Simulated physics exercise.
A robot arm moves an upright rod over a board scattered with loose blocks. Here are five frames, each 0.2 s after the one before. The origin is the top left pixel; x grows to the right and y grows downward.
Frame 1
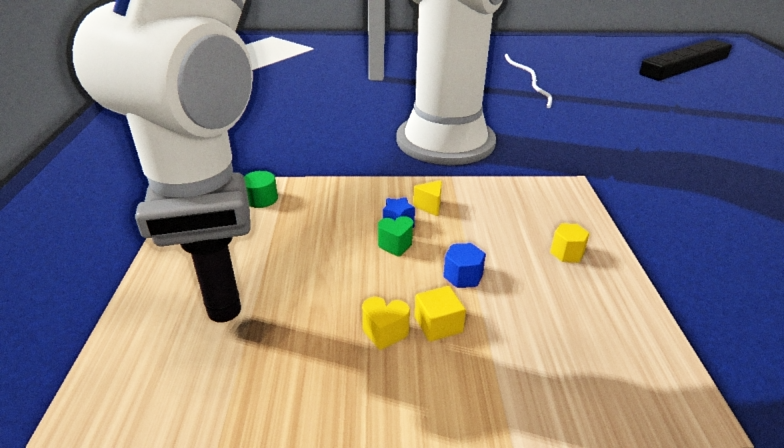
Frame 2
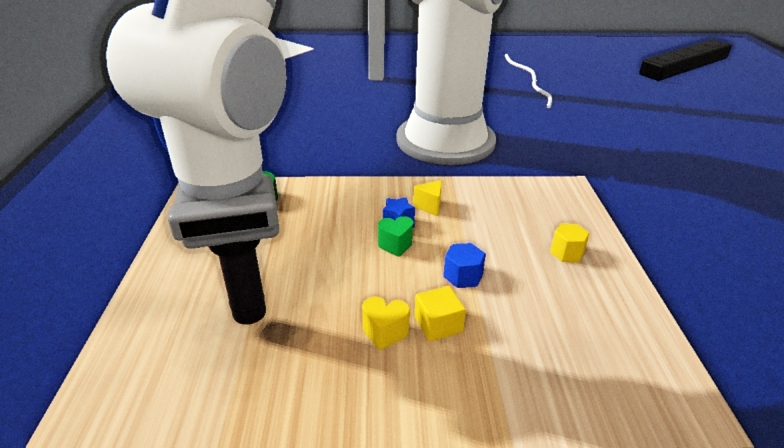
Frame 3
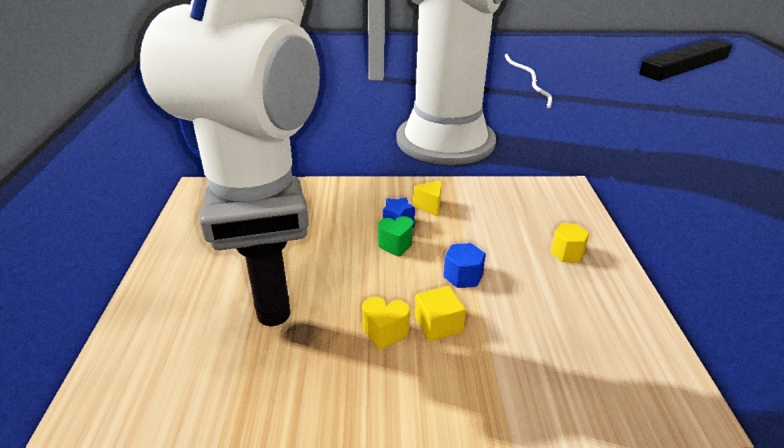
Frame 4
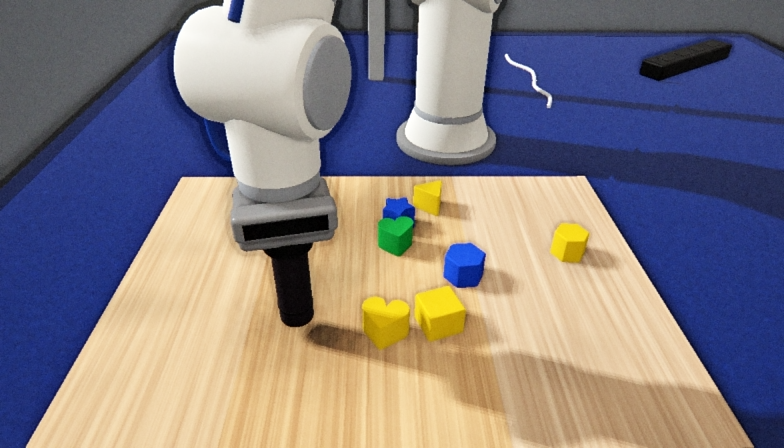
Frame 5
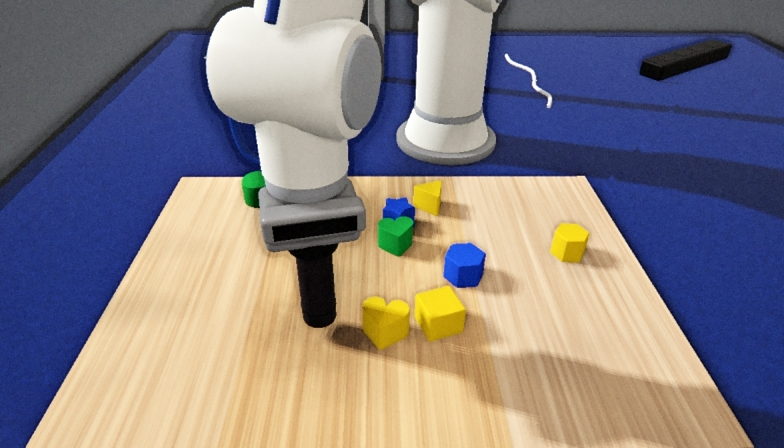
A robot arm holding a black upright rod glides steadily rightward over the left part of a wooden board, passing in front of a green cylinder, while the scattered yellow, blue and green blocks stay still.
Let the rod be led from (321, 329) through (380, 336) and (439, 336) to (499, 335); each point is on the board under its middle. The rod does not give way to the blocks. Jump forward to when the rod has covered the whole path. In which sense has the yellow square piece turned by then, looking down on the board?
I'd predict that, seen from above, the yellow square piece rotates counter-clockwise.
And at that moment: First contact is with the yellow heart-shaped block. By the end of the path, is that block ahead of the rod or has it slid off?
It keeps leading.
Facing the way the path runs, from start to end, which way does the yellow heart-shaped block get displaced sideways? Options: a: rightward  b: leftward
(a)
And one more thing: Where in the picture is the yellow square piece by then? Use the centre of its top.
Close to (496, 287).
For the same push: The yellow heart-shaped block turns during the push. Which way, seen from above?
It turns clockwise.
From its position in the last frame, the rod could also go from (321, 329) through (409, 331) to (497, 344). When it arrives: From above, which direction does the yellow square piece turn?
From above, it turns counterclockwise.
The first path, step by step. One third of the way, rod at (380, 324); yellow heart-shaped block at (418, 314), turned 15° clockwise; yellow square piece at (454, 301), turned 30° anticlockwise.
Two thirds of the way, rod at (441, 324); yellow heart-shaped block at (478, 319), turned 35° clockwise; yellow square piece at (488, 292), turned 45° anticlockwise.
At the end, rod at (501, 323); yellow heart-shaped block at (536, 329), turned 80° clockwise; yellow square piece at (496, 287), turned 65° anticlockwise; blue hexagonal block unmoved.
